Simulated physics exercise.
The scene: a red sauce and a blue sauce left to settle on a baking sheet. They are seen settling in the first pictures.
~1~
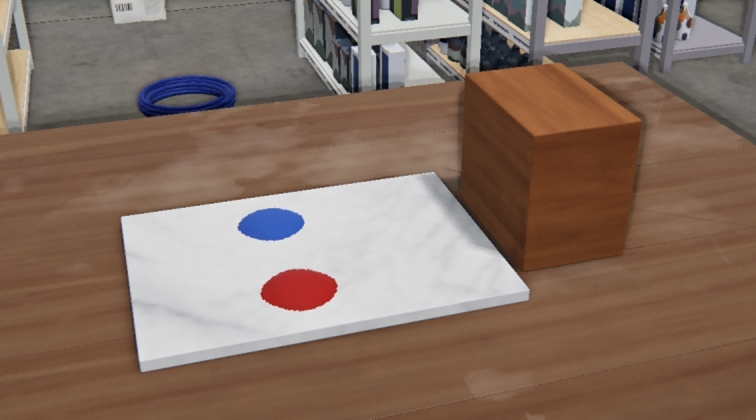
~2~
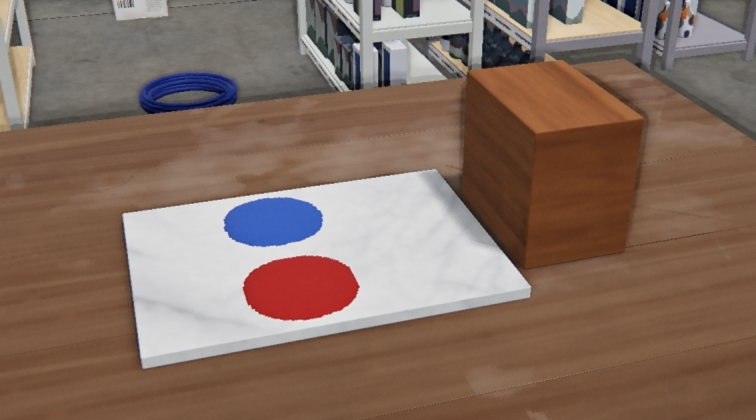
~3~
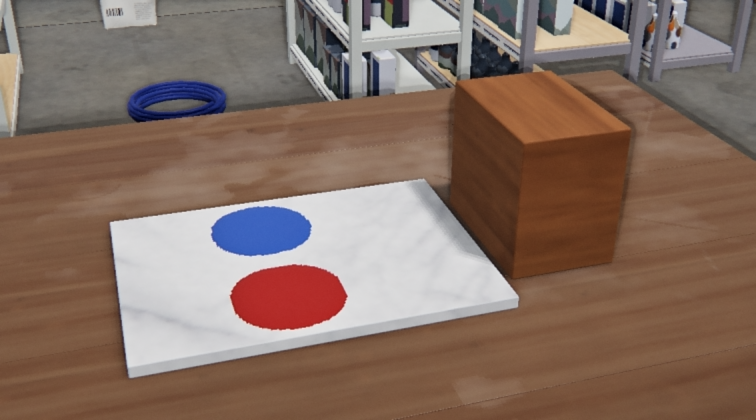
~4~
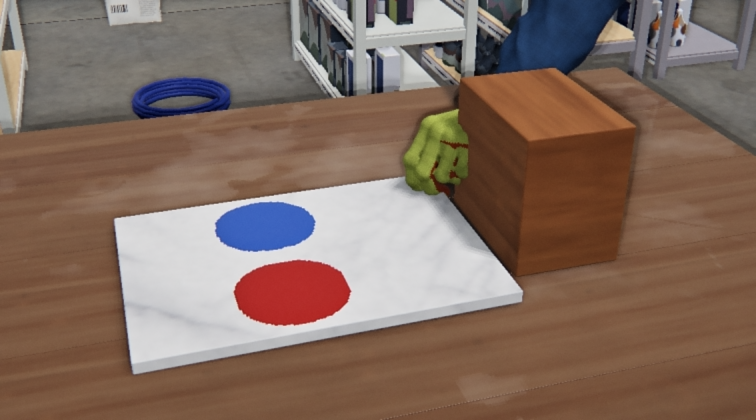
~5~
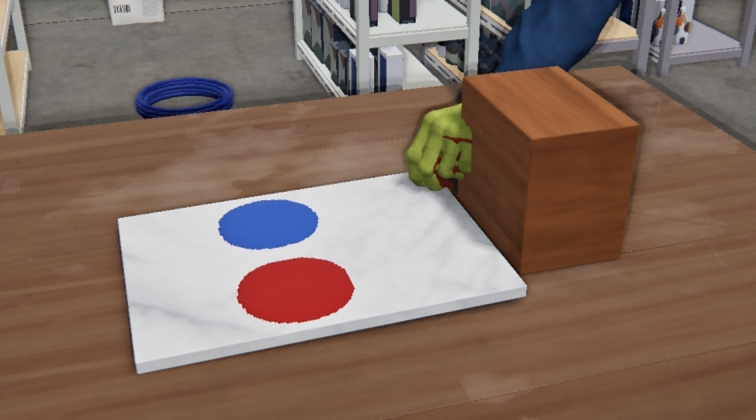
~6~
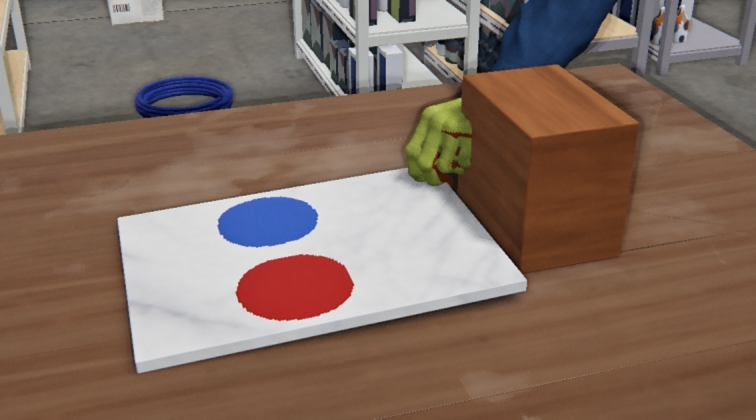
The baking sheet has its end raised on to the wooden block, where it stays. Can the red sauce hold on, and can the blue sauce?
Outcome: The red sauce flows off. The blue sauce flows off.
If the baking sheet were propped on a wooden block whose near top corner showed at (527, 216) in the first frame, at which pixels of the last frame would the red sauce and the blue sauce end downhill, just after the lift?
Roughly (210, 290) and (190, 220).
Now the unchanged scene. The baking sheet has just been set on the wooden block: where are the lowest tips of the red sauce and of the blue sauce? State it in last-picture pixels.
Taking them in order, that's (143, 307) and (136, 235).
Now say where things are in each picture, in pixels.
In the first picture, the baking sheet lies flat; red sauce (300, 286) a low mound; blue sauce (272, 221) spread thin; wooden block (581, 199).
The second picture shows they settle; red sauce (301, 285) spread thin; blue sauce (273, 220) spread thin.
The third picture shows at rest; red sauce (289, 294) spread thin; blue sauce (261, 229) spread thin.
The fourth picture shows a hand takes the end; red sauce (292, 290) spread thin; blue sauce (265, 224) spread thin.
In the fifth picture, the end is rising; red sauce (296, 287) spread thin; blue sauce (268, 222) spread thin.
The sixth picture shows the baking sheet slopes by about 2°; red sauce (296, 285) spread thin; blue sauce (268, 220) spread thin; wooden block (578, 201).
Soon after, slope about 27°; the red sauce has crept down a long way; the blue sauce has crept down a long way.
Later, the red sauce is dripping off the low end; the blue sauce is dripping off the low end.
In the end, slope about 27°; the red sauce is dripping off the low end; the blue sauce is dripping off the low end.
